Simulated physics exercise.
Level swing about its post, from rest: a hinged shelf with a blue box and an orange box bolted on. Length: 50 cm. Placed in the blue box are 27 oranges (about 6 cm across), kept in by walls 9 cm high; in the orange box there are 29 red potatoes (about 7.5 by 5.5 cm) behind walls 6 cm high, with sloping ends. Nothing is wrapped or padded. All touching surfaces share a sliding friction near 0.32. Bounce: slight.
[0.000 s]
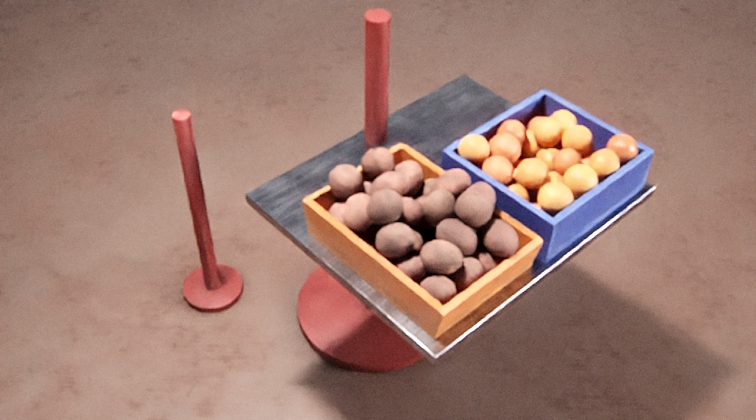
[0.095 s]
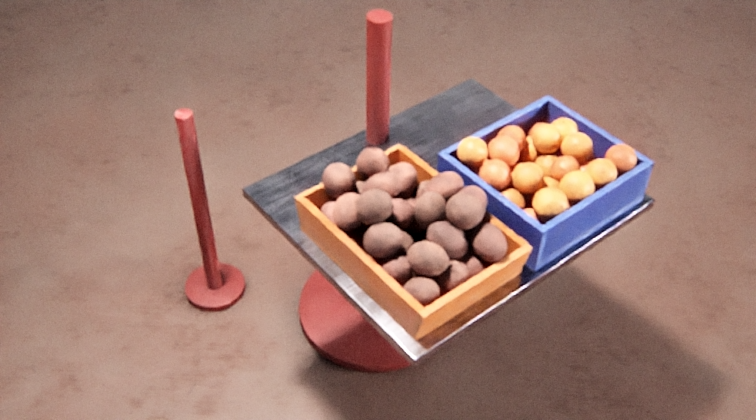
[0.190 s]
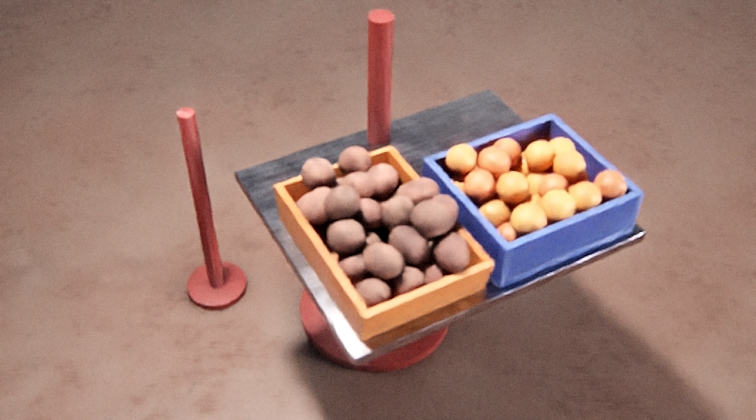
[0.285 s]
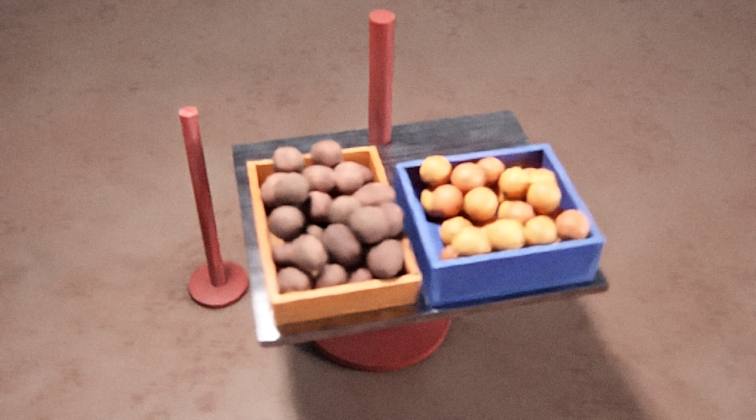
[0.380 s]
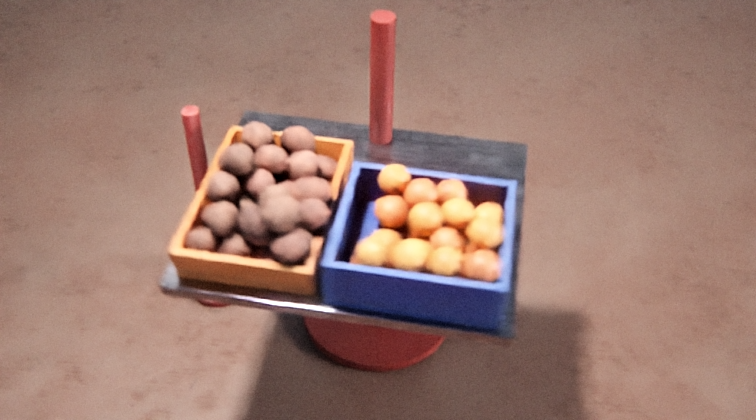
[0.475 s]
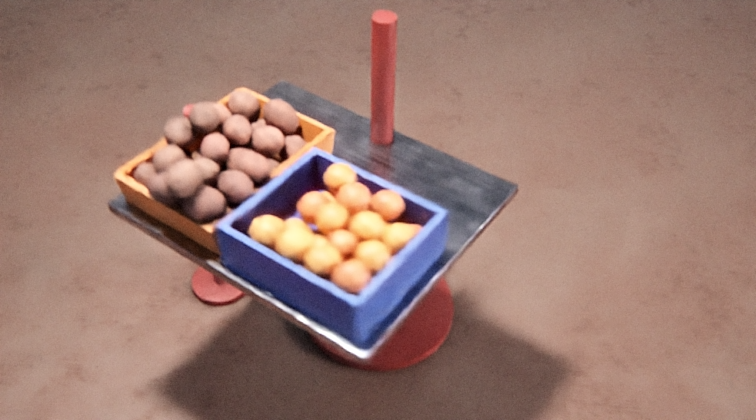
On a brown floor, a grey tabletop carrying an orange box of red potatoes and a blue box of oranges turns clockwise about its red post, slowly at first then faster, swinging both boxes leftward past a shorter red post.
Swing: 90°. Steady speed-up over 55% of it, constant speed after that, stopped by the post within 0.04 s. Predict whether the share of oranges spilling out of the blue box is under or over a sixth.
The share is under a sixth.
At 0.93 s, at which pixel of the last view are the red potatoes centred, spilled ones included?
I'd put it close to (200, 122).
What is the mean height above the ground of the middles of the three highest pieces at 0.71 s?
About 72 cm up.
After 0.51 s, the shelf hits the red post.
After 0.59 s, blue box 27 in, 0 out and orange box 24 in, 5 out.
After 0.71 s, blue box 27 in, 0 out and orange box 20 in, 9 out.
After 0.93 s, blue box 26 in, 1 out and orange box 20 in, 9 out.
Final count (at 1.37 s), blue box 26 in, 1 out and orange box 20 in, 9 out. Asked share, 1 of 27, 4 per cent.
